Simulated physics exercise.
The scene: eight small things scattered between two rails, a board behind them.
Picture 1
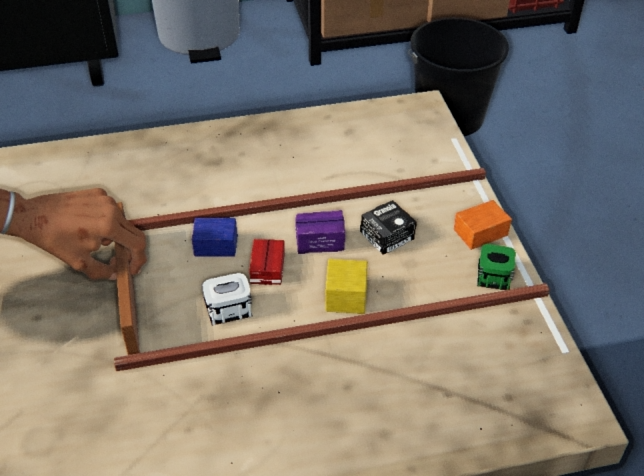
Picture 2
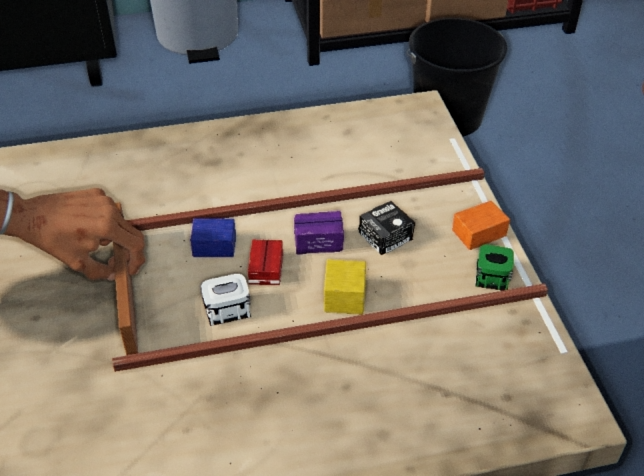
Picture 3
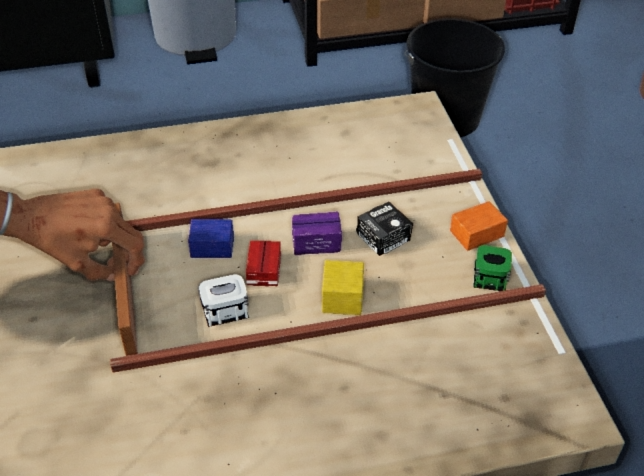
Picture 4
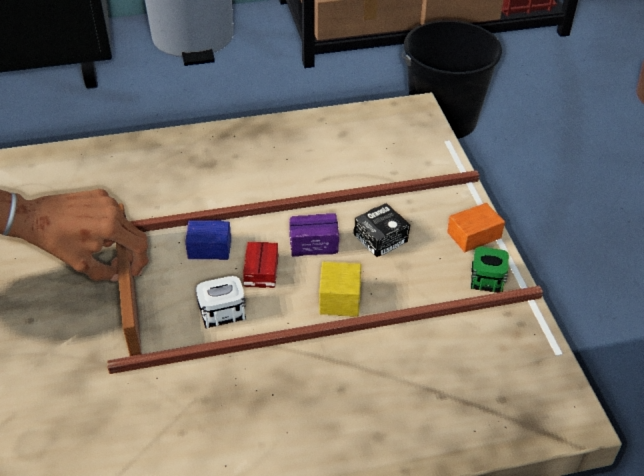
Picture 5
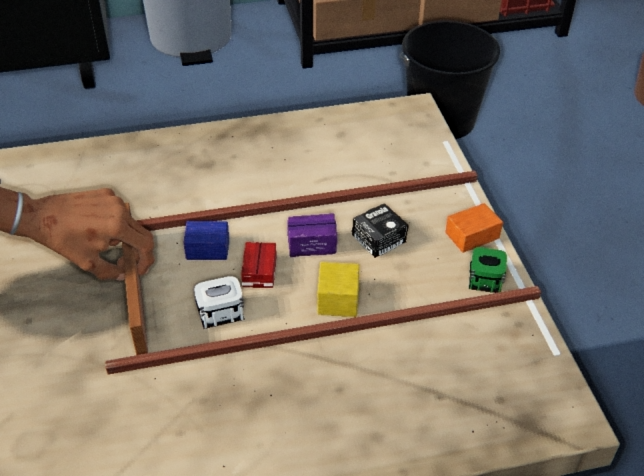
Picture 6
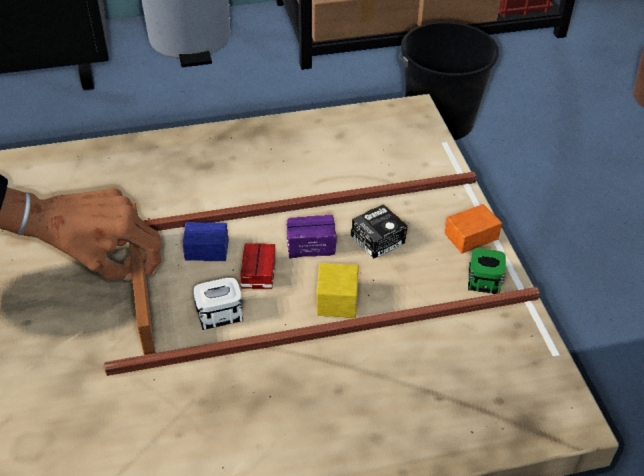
A hand slides a wooden board slightly right between two rails, behind scattered colourful small objects.
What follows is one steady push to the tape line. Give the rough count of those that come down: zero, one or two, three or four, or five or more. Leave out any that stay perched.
The number that fall off is five or more.
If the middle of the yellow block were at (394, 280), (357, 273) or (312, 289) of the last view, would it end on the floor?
Place by place, it falls; comes down; is lost.
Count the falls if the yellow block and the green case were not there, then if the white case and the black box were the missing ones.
First 6, then 6.
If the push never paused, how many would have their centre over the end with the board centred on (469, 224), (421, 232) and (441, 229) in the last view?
Past the end: 5, 3 and 3.
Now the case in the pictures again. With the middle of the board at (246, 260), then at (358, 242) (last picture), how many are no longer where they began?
At the one place 3, at the other 7.
A little later, none off yet; orange block at rest near (473, 229); green case at rest near (487, 271); black box at rest near (379, 231).
Next, none off yet; orange block shifted a little near (496, 230); green case at rest near (487, 271); black box shifted well along near (449, 230).
Later still, two off so far; orange block fallen; green case on its side near (551, 292); black box on its side near (532, 267).
When it is over, the number that fall off is five or more; down, blue block, white case, red box, purple box, yellow block, black box, green case and orange block.
